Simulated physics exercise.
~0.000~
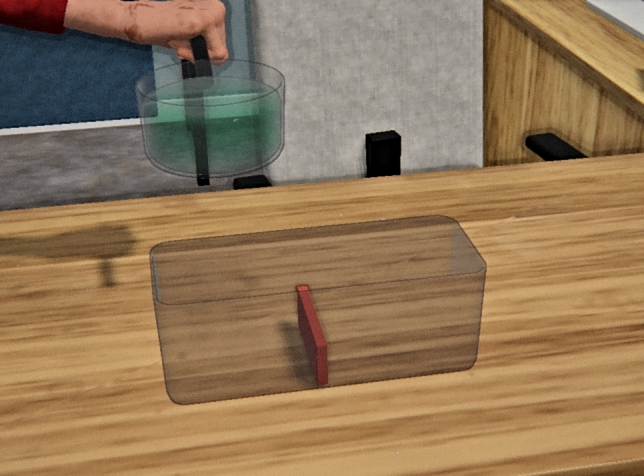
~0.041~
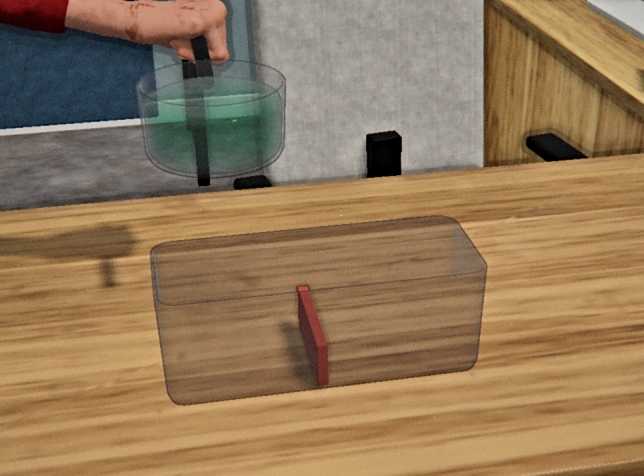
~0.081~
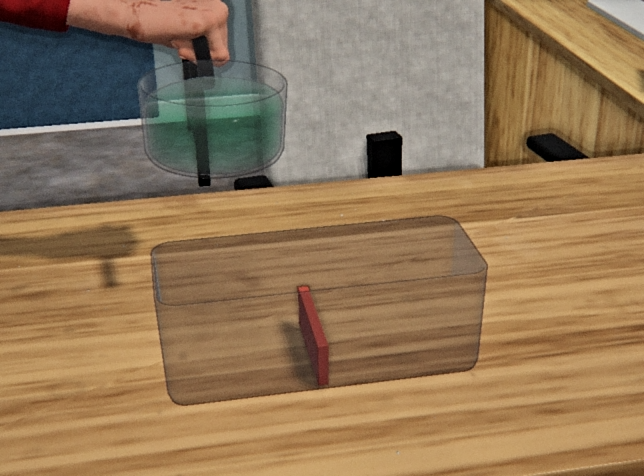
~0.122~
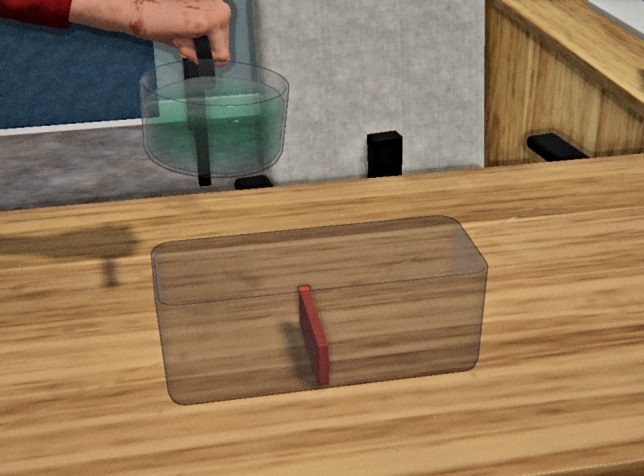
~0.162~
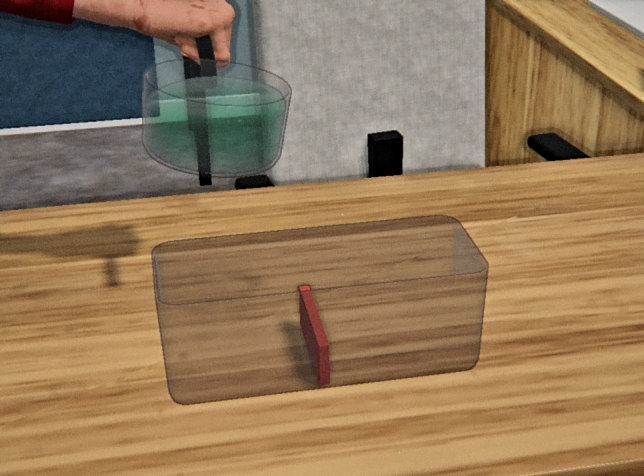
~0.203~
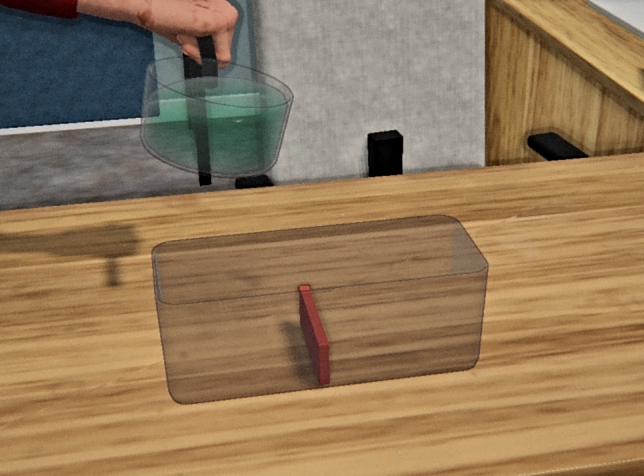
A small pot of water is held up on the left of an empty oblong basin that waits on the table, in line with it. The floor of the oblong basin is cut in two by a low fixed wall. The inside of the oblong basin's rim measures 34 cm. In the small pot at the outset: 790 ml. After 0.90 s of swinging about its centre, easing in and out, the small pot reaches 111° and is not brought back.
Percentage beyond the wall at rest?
80 per cent.
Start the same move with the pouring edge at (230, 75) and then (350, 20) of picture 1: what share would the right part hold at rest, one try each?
In turn about 45 and 90 per cent.
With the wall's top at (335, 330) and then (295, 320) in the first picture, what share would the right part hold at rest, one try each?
In turn about 60 and 90 per cent.
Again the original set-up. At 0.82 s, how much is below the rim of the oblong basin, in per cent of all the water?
82 %, more or less.
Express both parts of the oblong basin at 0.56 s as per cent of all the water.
0 per cent left and 10 right, roughly.
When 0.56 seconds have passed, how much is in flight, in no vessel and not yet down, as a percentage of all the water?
Estimate: About 40 % of all of it.
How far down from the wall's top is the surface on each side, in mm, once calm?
On the left it's about 44 mm; on the right, about 22 mm.
By 0.56 s the tilt is 77° and 50 per cent is still to pour, 0 is left of the wall and 9 right of it.
By 0.82 s the tilt is 109° and 7 per cent is still to pour, 6 is left of the wall and 76 right of it.
By 1.10 s the tilt is 111° and 0 per cent is still to pour, 18 is left of the wall and 80 right of it.
By 1.40 s the tilt is 111° and 0 per cent is still to pour, 19 is left of the wall and 80 right of it.
At rest 19 per cent lies left of the wall, 80 right of it and 1 outside.
